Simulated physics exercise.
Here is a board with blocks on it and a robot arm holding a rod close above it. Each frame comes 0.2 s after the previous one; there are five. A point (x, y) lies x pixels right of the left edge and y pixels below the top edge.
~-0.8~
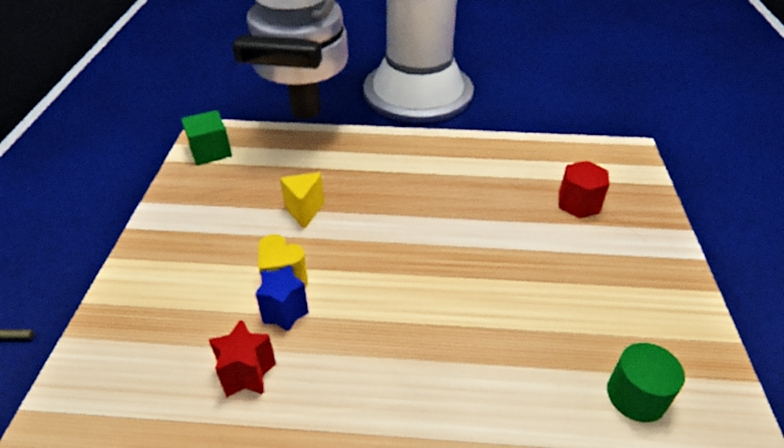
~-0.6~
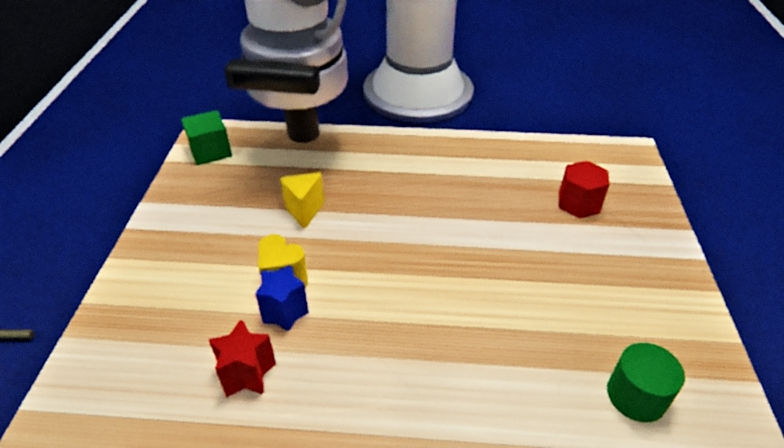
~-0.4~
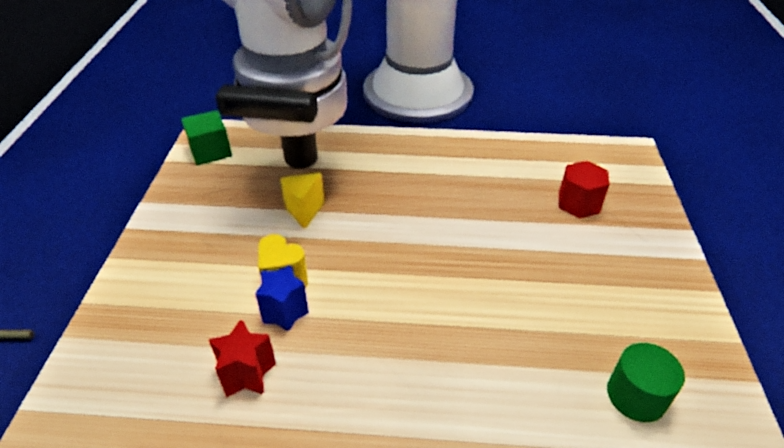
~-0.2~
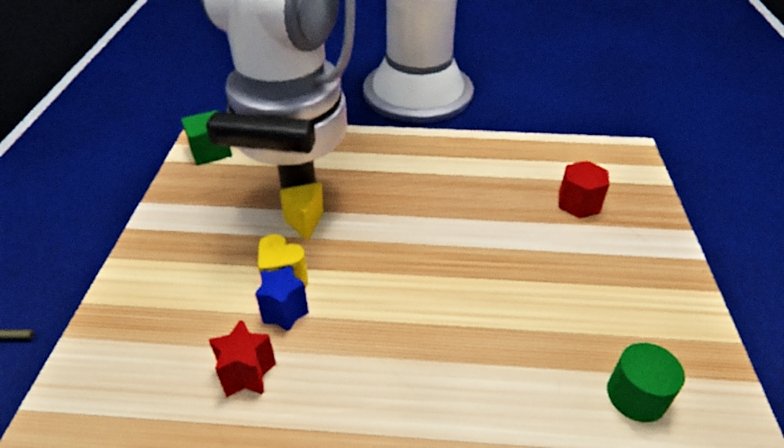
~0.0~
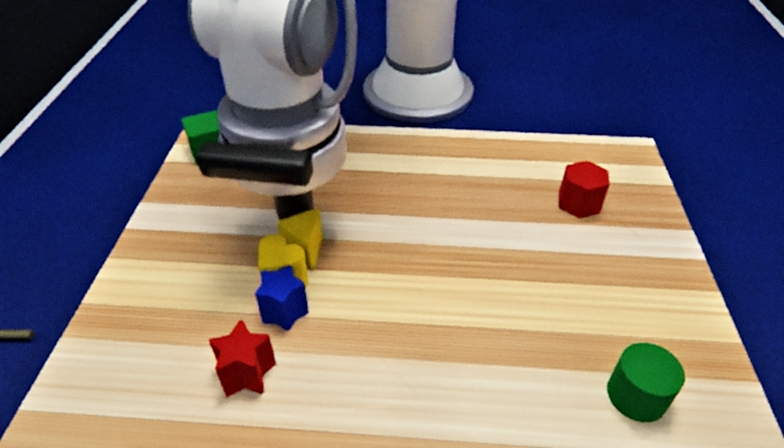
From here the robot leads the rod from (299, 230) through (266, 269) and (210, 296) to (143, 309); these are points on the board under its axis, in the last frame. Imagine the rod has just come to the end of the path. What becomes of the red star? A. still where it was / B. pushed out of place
The correct letter is A.
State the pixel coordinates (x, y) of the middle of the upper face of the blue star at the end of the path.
That would be at about pixel (284, 305).
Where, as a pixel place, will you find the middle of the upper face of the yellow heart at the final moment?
The top centre is at (248, 283).
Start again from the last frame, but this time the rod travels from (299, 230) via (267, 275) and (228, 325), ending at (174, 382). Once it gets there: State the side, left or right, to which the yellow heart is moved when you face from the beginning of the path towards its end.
Shifts left.
What follows on the original path. One third of the way, rod (261, 252); yellow heart (267, 272), turned 20° anticlockwise; blue star (282, 300), turned 15° anticlockwise; yellow triangular block (305, 240), turned 25° anticlockwise.
Two thirds of the way, rod (201, 278); yellow heart (248, 283), turned 60° anticlockwise; blue star (284, 305), turned 30° anticlockwise; yellow triangular block (305, 240), turned 25° anticlockwise.
At the end, rod (134, 290); red star not moved; yellow heart (248, 283), turned 60° anticlockwise; blue star (284, 305), turned 30° anticlockwise; yellow triangular block (305, 240), turned 25° anticlockwise.
